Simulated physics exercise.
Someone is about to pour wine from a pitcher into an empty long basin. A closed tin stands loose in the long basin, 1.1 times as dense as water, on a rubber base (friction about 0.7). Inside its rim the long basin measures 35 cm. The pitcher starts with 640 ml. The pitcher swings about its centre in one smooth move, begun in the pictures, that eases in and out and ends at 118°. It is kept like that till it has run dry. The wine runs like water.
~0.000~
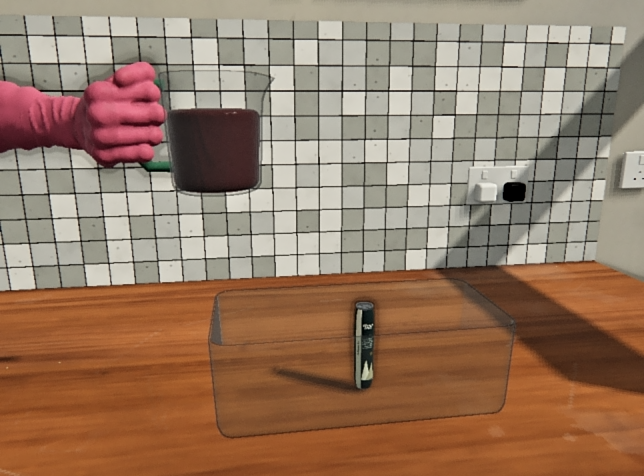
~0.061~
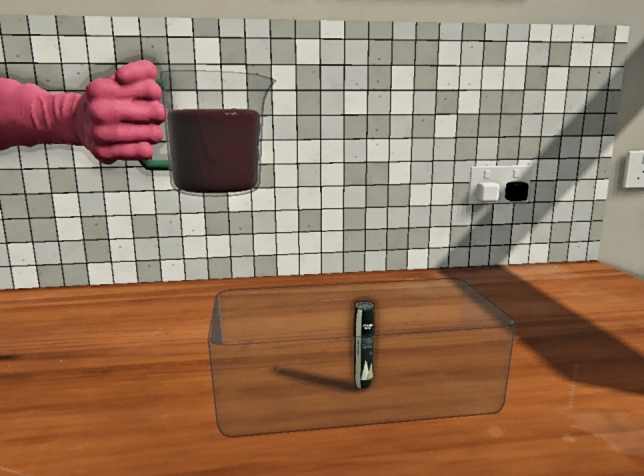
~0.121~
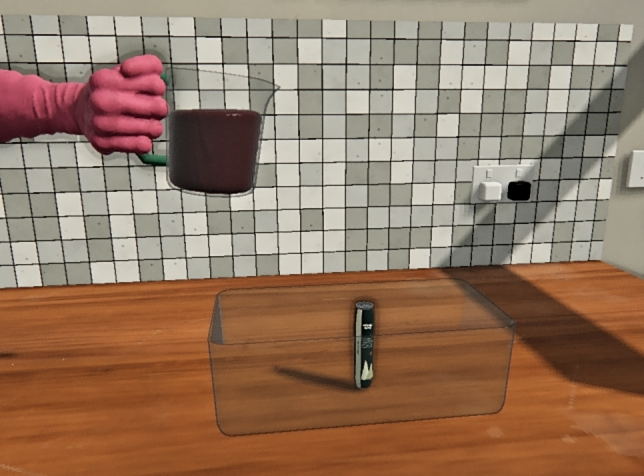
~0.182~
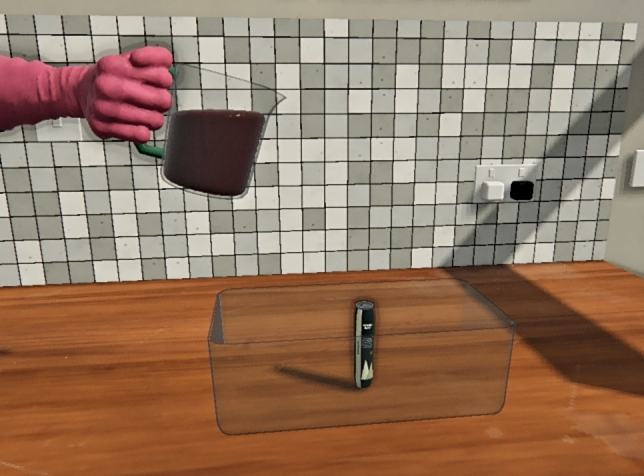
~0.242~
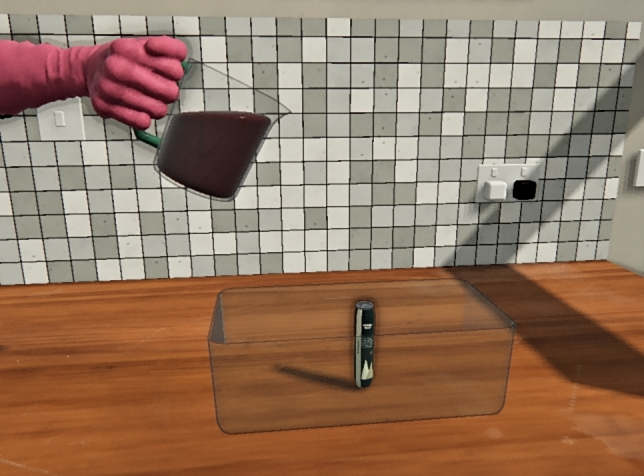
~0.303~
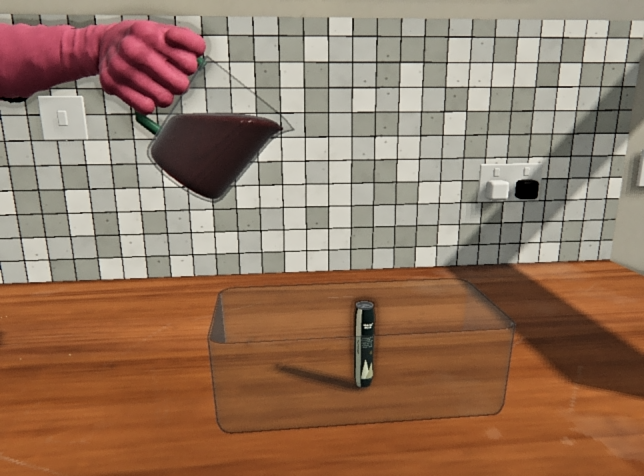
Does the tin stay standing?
The tin goes over.
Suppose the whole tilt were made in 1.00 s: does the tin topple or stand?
The tin topples.
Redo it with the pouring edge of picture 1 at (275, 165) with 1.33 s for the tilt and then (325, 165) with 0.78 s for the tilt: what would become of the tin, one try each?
First it topples; then it topples.
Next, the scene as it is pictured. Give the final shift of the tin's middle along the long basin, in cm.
Some 10.5 cm.
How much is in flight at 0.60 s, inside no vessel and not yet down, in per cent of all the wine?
About 38 per cent.
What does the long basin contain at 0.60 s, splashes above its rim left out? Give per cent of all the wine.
About 8 per cent.
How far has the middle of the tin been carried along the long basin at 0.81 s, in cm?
About 4 cm.
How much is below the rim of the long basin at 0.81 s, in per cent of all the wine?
Some 74 per cent.
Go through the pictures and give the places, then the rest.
In the first picture, it leans 0°; its right rim is at (274, 77); the wine meets the walls at (168, 111) and (260, 112); the long basin's rim runs from (213, 317) to (487, 300); the tin's top is at (364, 309).
In the second picture, it leans 2°; its right rim is at (276, 79); the wine meets the walls at (168, 112) and (260, 112).
In the third picture, it leans 7°; its right rim is at (280, 85); the wine meets the walls at (171, 111) and (262, 113).
In the fourth picture, it leans 15°; its right rim is at (287, 96); the wine meets the walls at (172, 114) and (266, 114).
In the fifth picture, it leans 26°; its right rim is at (292, 111); the wine meets the walls at (170, 124) and (273, 116).
In the sixth picture, it leans 39°; its right rim is at (295, 129); the wine meets the walls at (161, 131) and (283, 123).
Then, 0.60 s in, the tilt is 103° and 55 per cent is still to pour; the tin stands where it began.
Then, 0.81 s in, the tilt is 118° and 7 per cent is still to pour; the tin stands 4 cm from where it began.
Then, 1.04 s in, the tilt is 118° and 0 per cent is still to pour; the tin lies on its side.
Then, 1.28 s in, the tilt is 118° and 0 per cent is still to pour; the tin lies on its side.
Finally, the tin lies on its side.
